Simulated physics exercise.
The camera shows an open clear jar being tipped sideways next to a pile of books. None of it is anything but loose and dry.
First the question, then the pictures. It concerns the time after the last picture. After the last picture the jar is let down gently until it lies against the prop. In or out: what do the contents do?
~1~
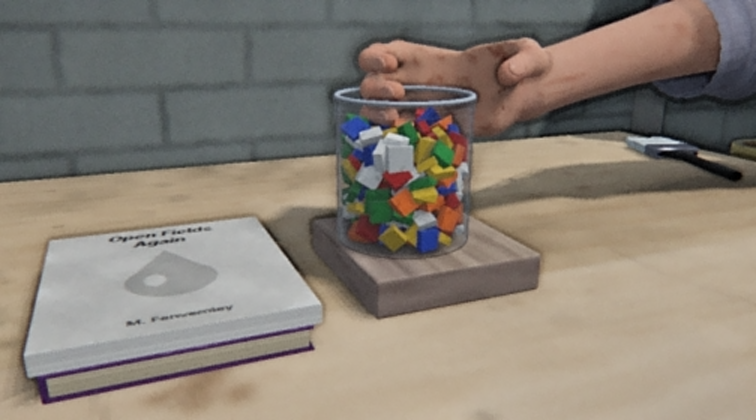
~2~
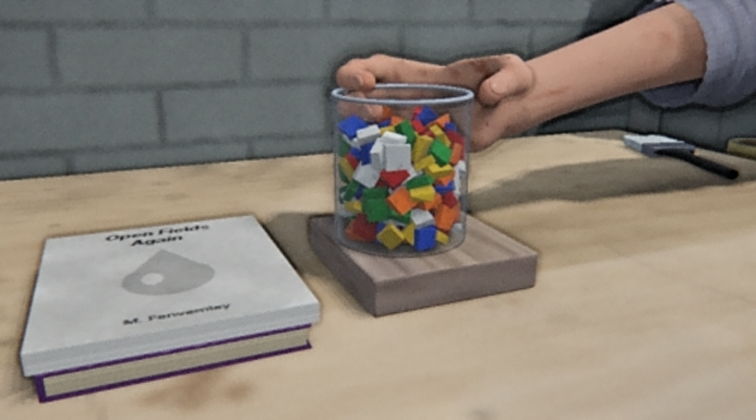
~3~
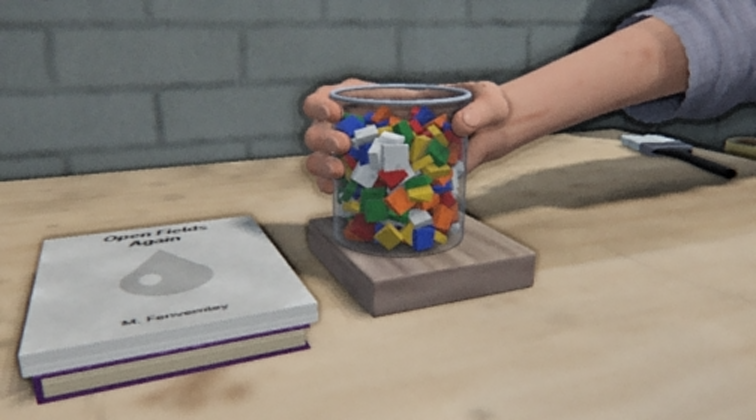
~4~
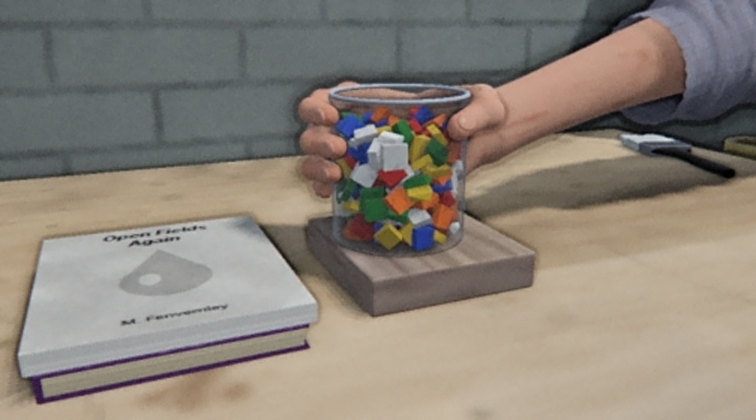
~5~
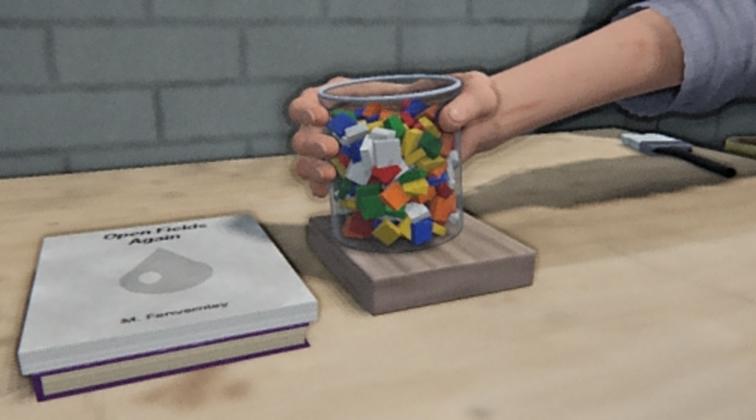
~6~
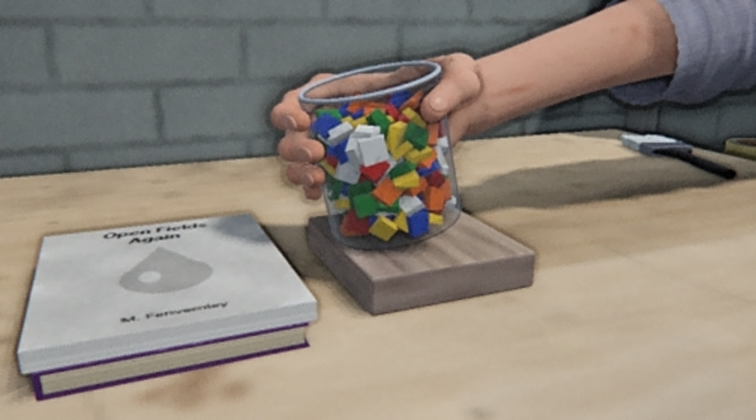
I bet the contents overflow at that angle.
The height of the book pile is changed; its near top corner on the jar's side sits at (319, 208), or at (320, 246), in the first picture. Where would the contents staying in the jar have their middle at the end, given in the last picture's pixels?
First near (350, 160), then near (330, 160).
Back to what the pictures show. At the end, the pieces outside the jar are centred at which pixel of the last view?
Near (142, 259).
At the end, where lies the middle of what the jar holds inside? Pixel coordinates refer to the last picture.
Roughly (275, 192).
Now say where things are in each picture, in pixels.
In the first frame, jar at (404, 167), three quarters full of mosaic tiles; book pile at (170, 277), its top about level with the jar's foot.
In the second frame, jar at (401, 165), upright; rim at (338, 97); top of the contents at (398, 131).
In the third frame, jar at (399, 165), upright; rim at (336, 97); book pile at (165, 276).
In the fourth frame, jar at (398, 165), upright; rim at (335, 97); top of the contents at (396, 130).
In the fifth frame, jar at (393, 159), leaning 5°; rim at (324, 96); book pile at (165, 274).
In the sixth frame, jar at (383, 153), leaning 12°; rim at (304, 100); book pile at (165, 274), its top about level with the jar's foot.
Then, 0.62 s past the last view, the jar leans 39°; everything is still inside.
Then, 1.27 s past the last view, the jar leans 67°; everything is still inside.
Then, 2.05 s past the last view, the jar rests on the book pile at 87°; a small part of the mosaic tiles out of it.
Finally, the jar rests on the book pile at 87°; a small part of the mosaic tiles out of it.
